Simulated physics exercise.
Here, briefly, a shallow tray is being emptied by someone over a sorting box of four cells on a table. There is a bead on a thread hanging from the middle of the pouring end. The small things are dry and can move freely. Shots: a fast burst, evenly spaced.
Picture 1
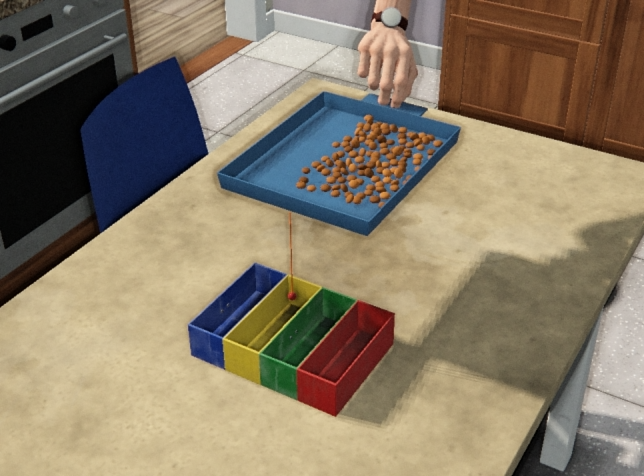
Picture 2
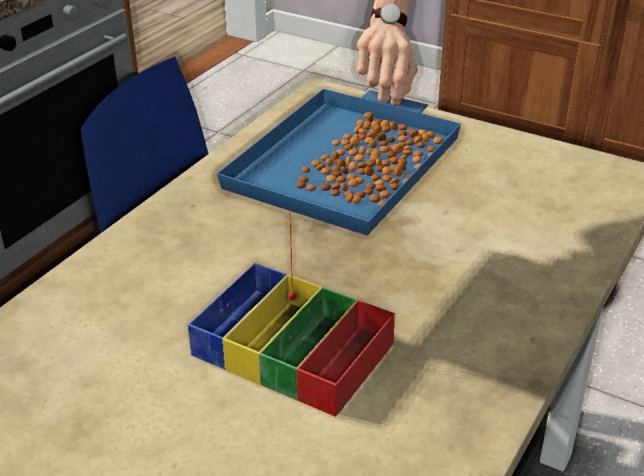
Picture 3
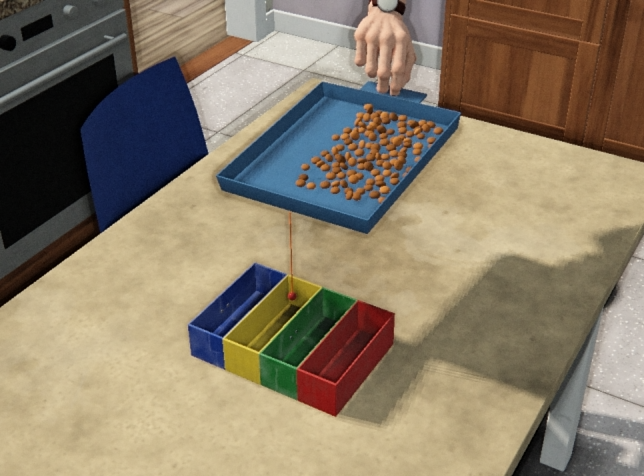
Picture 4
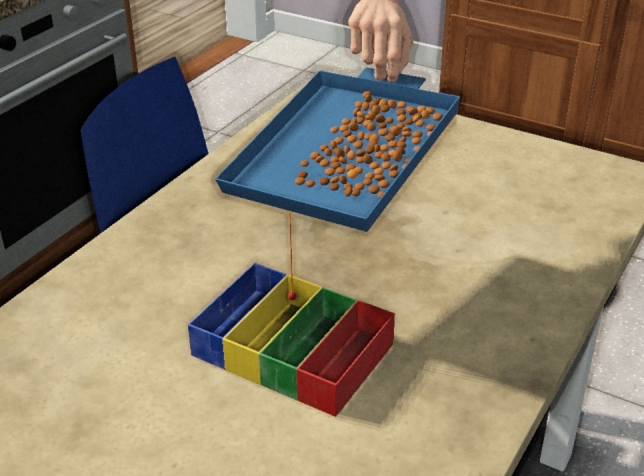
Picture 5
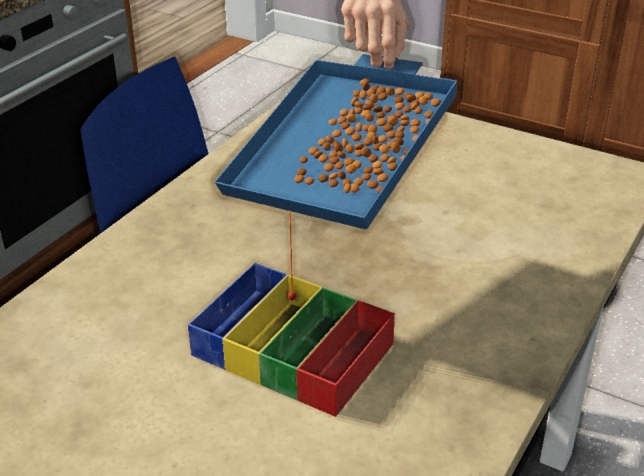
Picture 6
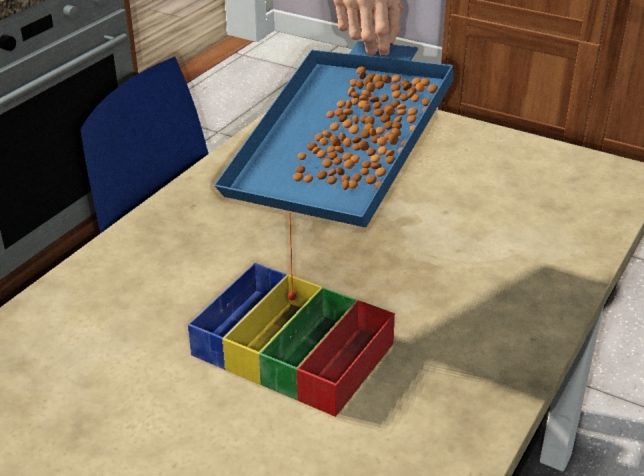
The video shows a hand gradually raising the far end of a blue tray of small brown pieces above blue, yellow, green and red compartments on a table, while a red bead hangs on a thread from the tray's near edge.
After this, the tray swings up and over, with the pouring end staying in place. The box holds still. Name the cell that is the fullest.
Blue.
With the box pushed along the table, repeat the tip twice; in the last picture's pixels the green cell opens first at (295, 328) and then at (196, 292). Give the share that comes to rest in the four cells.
It would be roughly 80 per cent in the first placement and roughly 80 per cent in the second.
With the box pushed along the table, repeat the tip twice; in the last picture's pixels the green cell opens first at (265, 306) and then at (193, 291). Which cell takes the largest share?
It would be yellow the first time and that red cell the second time.
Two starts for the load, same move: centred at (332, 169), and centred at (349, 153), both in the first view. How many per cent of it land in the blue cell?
Shares: 50 % for the first, 50 % for the second.
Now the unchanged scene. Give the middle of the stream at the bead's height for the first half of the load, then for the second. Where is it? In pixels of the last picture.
(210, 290), then (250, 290).
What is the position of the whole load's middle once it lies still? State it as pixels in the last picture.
Centre at rest, last view: Approx. (231, 329).
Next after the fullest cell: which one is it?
Second best is the yellow cell.
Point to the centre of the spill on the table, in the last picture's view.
Those pieces end up centred close to (184, 318).
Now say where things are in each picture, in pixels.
Corners of the pouring end (220, 172) and (368, 219), level; middle of the load (375, 161), bits of cat kibble; bead on its thread (292, 296); blue cell (207, 344); yellow cell (242, 358); green cell (279, 374); red cell (317, 390), in the first frame.
Corners of the pouring end (220, 173) and (367, 219), level; middle of the load (375, 159), in the second frame.
Corners of the pouring end (219, 175) and (366, 218), tipped barely, lowest at the left corner; middle of the load (374, 153), in the third frame.
Corners of the pouring end (218, 178) and (365, 216), tipped a little, lowest at the left corner; middle of the load (373, 145), in the fourth frame.
Corners of the pouring end (218, 181) and (363, 215), tipped clearly, lowest at the left corner; middle of the load (372, 136), in the fifth frame.
Corners of the pouring end (217, 184) and (361, 214), tipped clearly, lowest at the left corner; middle of the load (369, 128); blue cell (207, 344); yellow cell (242, 358); green cell (279, 374); red cell (317, 390), in the sixth frame.
Just after the last frame, tray tipped steeply; almost all on the tray; about a tenth falling or outside the box.
A moment on, tray tipped past a quarter turn; roughly a third on the tray; roughly a quarter in the blue cell; about a tenth in the yellow cell; just a few in the green cell; roughly half falling or outside the box.
Further on, tray tipped past a quarter turn; roughly half in the blue cell; roughly a quarter in the yellow cell; just a few in the green cell; roughly a third falling or outside the box.
When it is over, tray tipped past a quarter turn; roughly half in the blue cell; roughly a quarter in the yellow cell; just a few in the green cell; not one in the red cell; roughly a third outside the box.
